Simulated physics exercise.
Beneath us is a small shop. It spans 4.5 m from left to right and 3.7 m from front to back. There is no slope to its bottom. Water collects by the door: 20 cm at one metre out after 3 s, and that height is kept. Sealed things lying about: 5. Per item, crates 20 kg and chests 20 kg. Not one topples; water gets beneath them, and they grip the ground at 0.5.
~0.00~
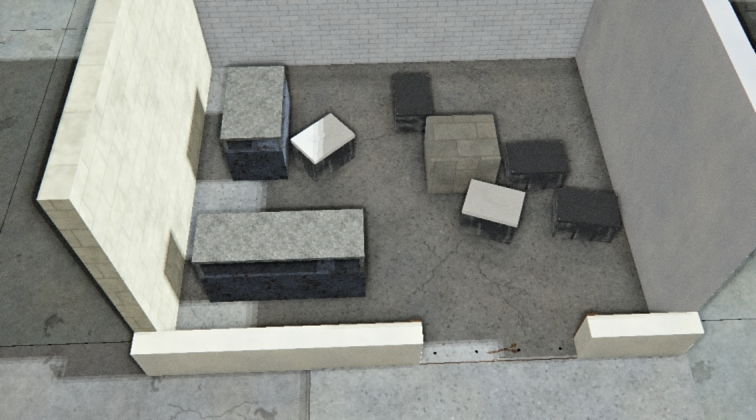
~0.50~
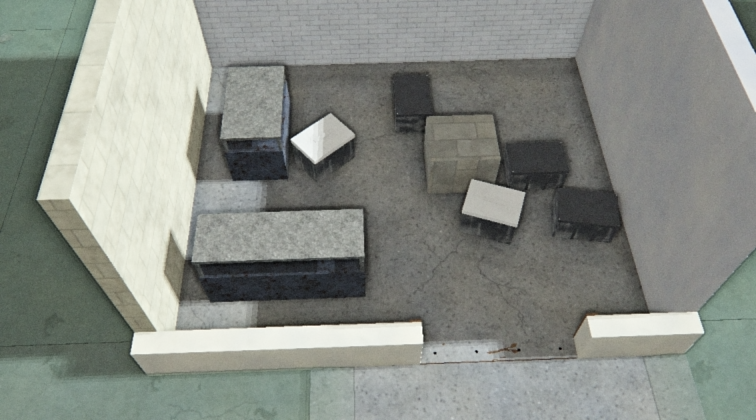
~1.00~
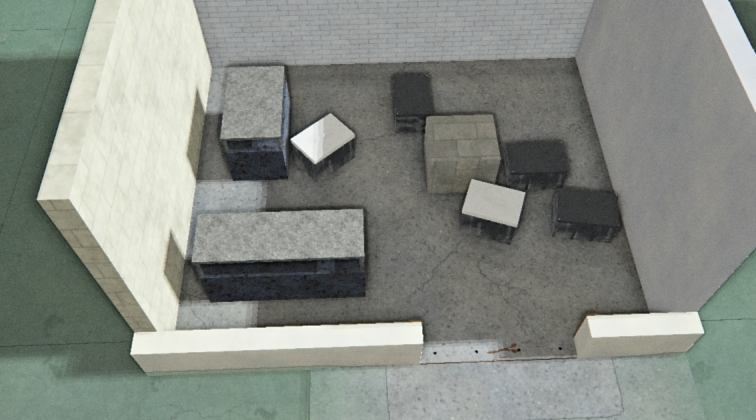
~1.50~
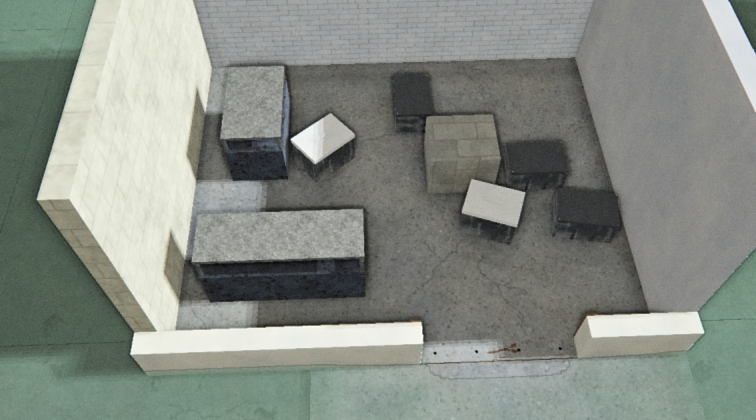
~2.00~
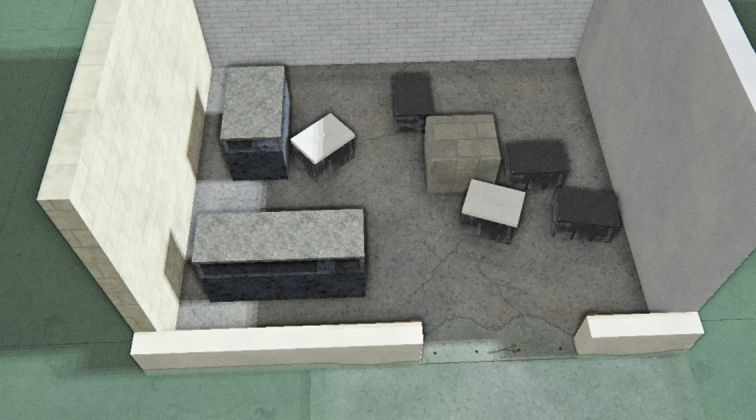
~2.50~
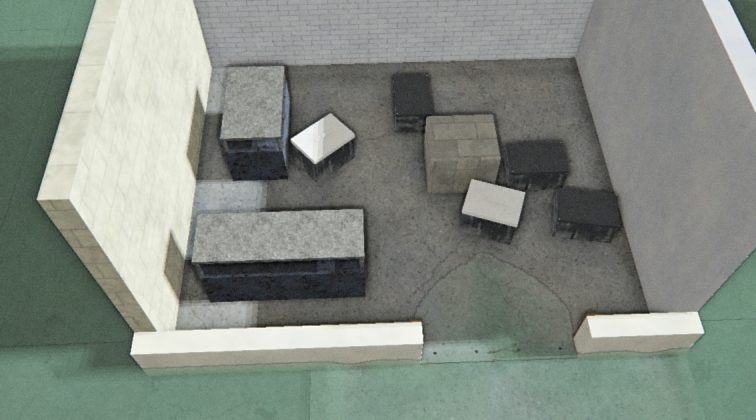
Greenish water spread over the ground outside a small walled shop, then crept through the doorway at the front and fanned out across the grey floor, while the boxes and small tables inside stayed still.
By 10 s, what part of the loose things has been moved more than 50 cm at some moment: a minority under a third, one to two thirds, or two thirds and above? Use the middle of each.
The share that gets pushed that far will be two thirds or higher.
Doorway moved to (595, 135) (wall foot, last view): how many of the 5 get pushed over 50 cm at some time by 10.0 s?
In that case the number is 4.
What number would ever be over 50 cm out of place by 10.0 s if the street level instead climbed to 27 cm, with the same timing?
Count: 5.
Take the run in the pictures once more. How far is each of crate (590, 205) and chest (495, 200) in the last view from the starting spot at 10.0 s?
One is off by 250 cm, the other by 150 cm, in the order asked.
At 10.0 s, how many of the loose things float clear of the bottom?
5.
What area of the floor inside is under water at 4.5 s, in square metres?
Wet: Near 6.5 m2.
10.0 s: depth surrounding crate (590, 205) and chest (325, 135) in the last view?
Depth approx. 13 cm / 11 cm.
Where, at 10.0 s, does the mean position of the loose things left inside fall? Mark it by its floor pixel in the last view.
Mean position approx. (422, 104).
After 3.5 s 0 of 5 are over 50 cm from their spots; 0 afloat.
After 4.5 s 0 of 5 are over 50 cm from their spots; 1 afloat.
After 7.0 s 3 of 5 are over 50 cm from their spots; 1 afloat.
After 10.0 s 5 of 5 are over 50 cm from their spots, and 5 have been at some point; 5 afloat.
